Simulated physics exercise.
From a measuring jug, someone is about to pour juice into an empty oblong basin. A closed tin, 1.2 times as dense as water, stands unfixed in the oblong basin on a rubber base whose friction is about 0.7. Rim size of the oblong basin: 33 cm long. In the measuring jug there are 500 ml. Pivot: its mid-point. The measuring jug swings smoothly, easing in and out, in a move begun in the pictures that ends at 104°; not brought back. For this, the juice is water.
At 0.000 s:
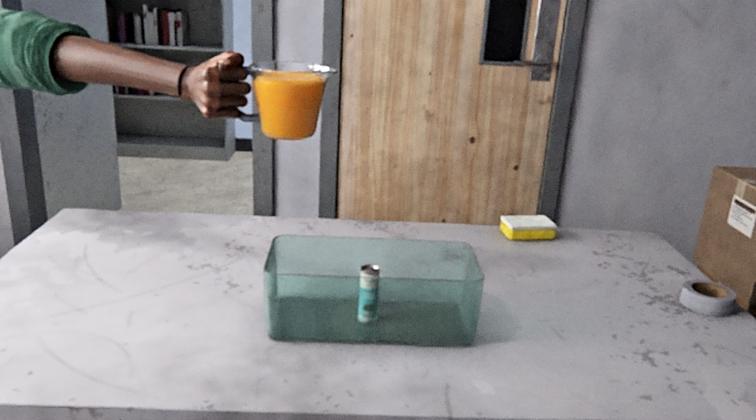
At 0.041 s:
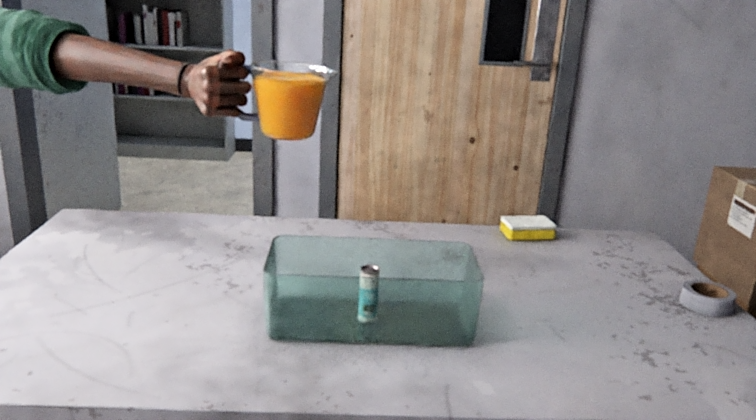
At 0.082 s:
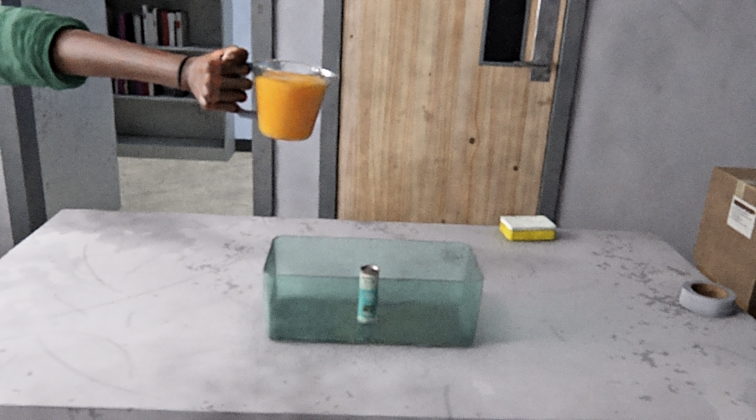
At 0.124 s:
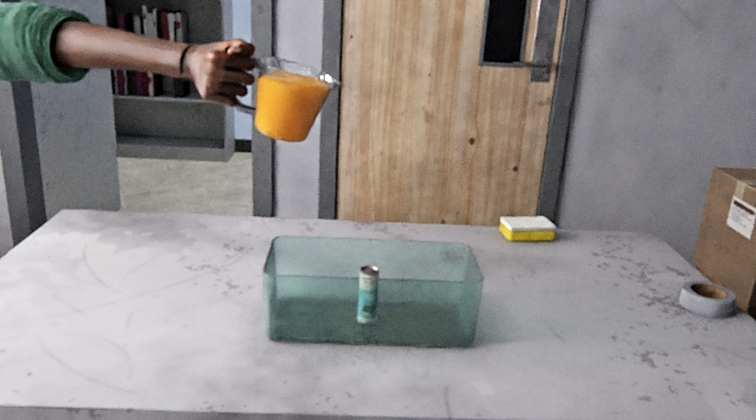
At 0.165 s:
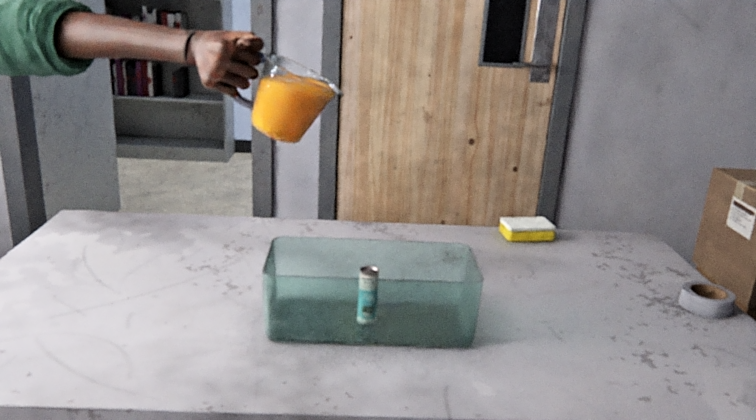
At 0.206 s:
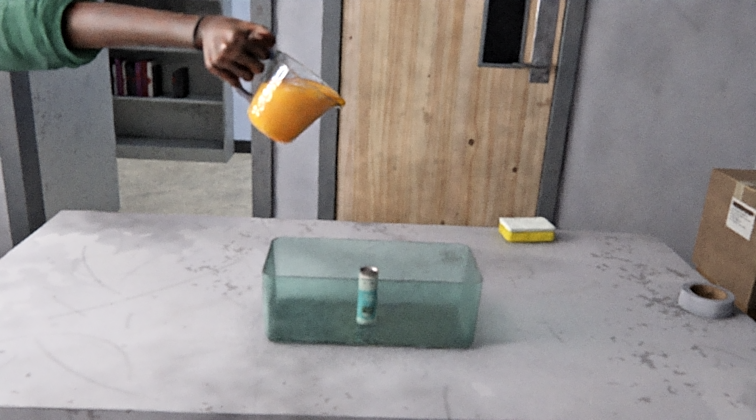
The footage shows a hand holding a clear measuring jug of orange liquid above a greenish, see-through oblong basin with a small tin in view, then smoothly tilting the jug to the right until the liquid reaches its spout.
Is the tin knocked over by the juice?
It stays on its base.
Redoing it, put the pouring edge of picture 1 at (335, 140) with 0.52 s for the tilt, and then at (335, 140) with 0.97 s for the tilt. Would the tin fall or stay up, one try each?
The tin overturns the first time and overturns the second time.
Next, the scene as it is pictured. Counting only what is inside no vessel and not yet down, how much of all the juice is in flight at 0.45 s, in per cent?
At that moment, about 54 percent.
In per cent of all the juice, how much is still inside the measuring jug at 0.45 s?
Near 36 in a hundred.
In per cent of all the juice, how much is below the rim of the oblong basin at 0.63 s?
Around 70 in a hundred.
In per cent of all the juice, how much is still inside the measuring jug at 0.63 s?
Share remaining: Approx. 4 %.
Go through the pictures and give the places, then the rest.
In the first frame, tilt 0°; pouring edge (337, 71); surface from (255, 75) to (326, 79); the oblong basin's rim runs from (269, 254) to (477, 262); the tin's top is at (370, 271).
In the second frame, tilt 2°; pouring edge (338, 72); surface from (255, 75) to (326, 80).
In the third frame, tilt 6°; pouring edge (340, 77); surface from (257, 74) to (327, 82).
In the fourth frame, tilt 14°; pouring edge (343, 84); surface from (261, 74) to (330, 84).
In the fifth frame, tilt 24°; pouring edge (344, 94); surface from (263, 77) to (334, 88).
In the sixth frame, tilt 35°; pouring edge (345, 106); surface from (262, 85) to (338, 96); 1 per cent is over the edge.
By 0.45 s the tilt is 99° and 37 per cent is still to pour; the tin stands where it began.
By 0.63 s the tilt is 104° and 4 per cent is still to pour; the tin stands where it began.
By 0.82 s the tilt is 104° and 0 per cent is still to pour; the tin stands where it began.
By 1.02 s the tilt is 104° and 0 per cent is still to pour; the tin stands where it began.
At rest the tin stands where it began.
